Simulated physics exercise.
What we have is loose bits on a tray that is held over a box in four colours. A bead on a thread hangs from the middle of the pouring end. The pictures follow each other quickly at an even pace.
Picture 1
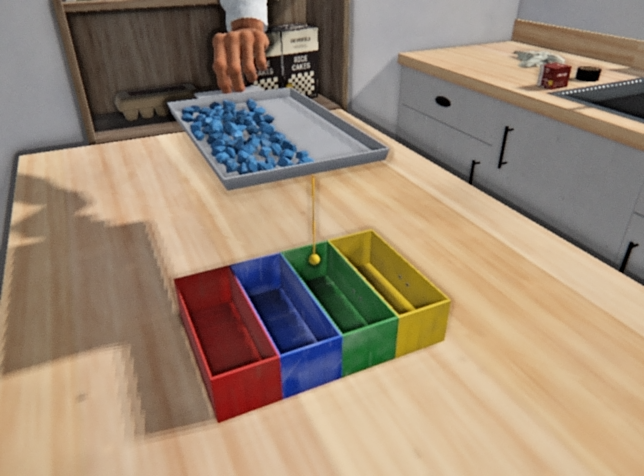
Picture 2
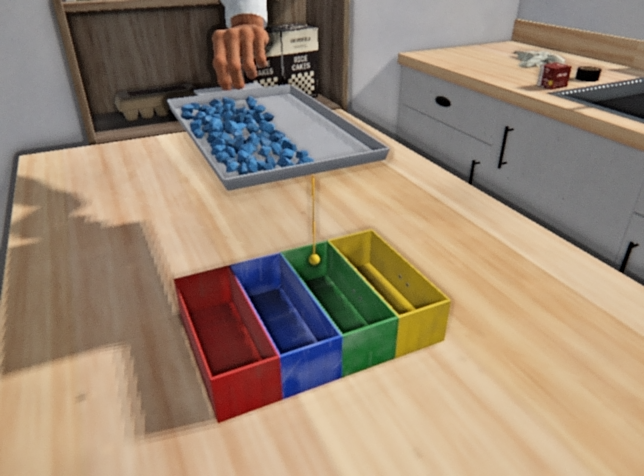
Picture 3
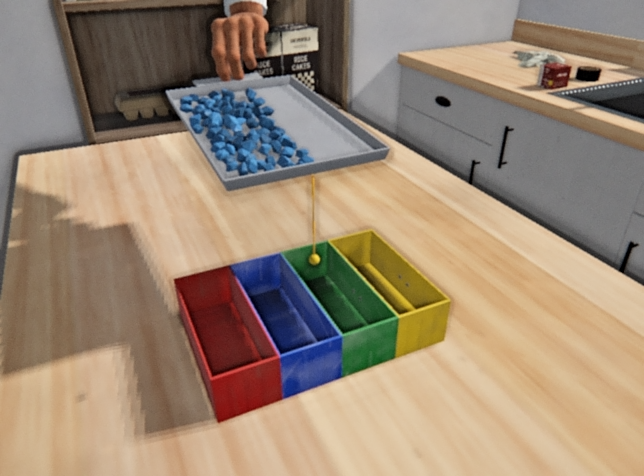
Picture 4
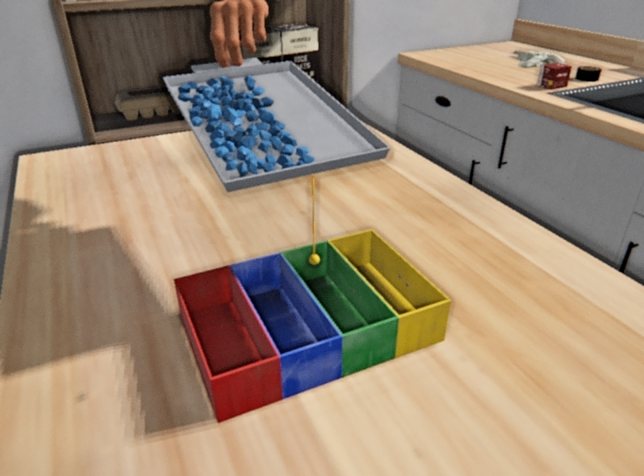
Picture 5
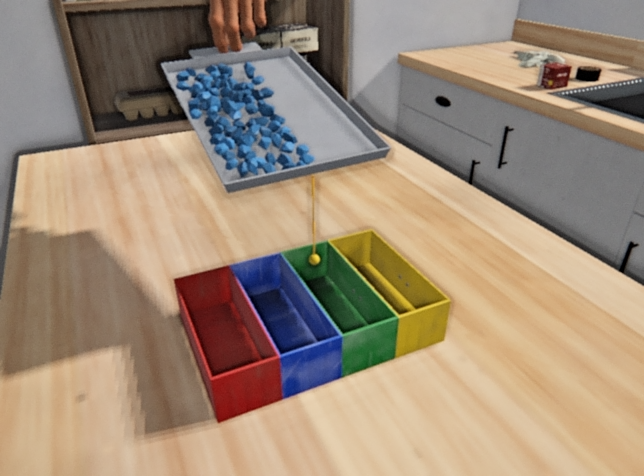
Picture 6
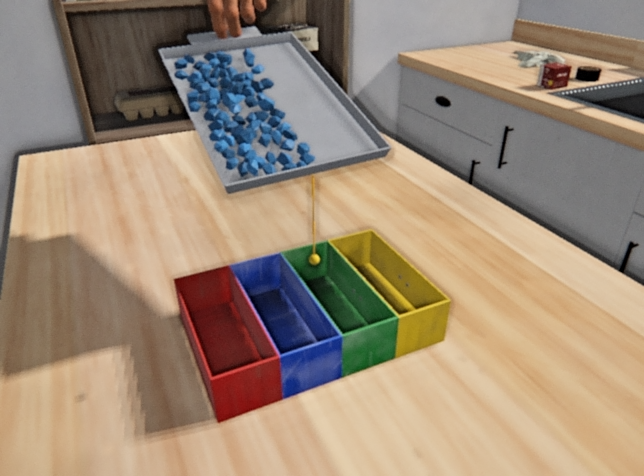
In a kitchen, a hand raising the far end of a grey tray of blue stones above a four-coloured box, tilting it gradually.
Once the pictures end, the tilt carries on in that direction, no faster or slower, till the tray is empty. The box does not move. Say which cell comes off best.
The blue cell gets the most.
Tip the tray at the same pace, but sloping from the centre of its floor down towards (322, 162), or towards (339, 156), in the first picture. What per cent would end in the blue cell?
About 20 and 0 per cent.
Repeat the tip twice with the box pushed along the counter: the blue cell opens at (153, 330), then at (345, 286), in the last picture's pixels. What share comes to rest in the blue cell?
About 0 and 30 per cent.
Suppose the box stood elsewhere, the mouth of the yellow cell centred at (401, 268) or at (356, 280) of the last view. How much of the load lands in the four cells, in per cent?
Near 90 % and 100 %.
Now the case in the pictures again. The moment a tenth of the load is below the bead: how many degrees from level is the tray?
Roughly 70°.
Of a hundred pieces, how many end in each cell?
In per cent, red cell 20, blue cell 50, green cell 30 and yellow cell 0.
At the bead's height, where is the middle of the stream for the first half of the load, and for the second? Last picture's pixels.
The first part at (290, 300); the rest at (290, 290).
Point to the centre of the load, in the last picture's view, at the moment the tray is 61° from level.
Around (277, 145).
Shortly afterwards, tray tipped steeply; all but a few on the tray; only a few falling or outside the box.
Next, tray tipped right over; a little on the tray; near a third in the blue cell; near a quarter in the green cell; near a quarter in the red cell; a little falling or outside the box.
Some moments later, tray tipped past a quarter turn; near half in the blue cell; near a quarter in the green cell; near a quarter in the red cell; only a few in the yellow cell; only a few falling or outside the box.
In the end, tray tipped past a quarter turn; near half in the blue cell; near a quarter in the green cell; near a quarter in the red cell; only a few in the yellow cell; only a few outside the box.
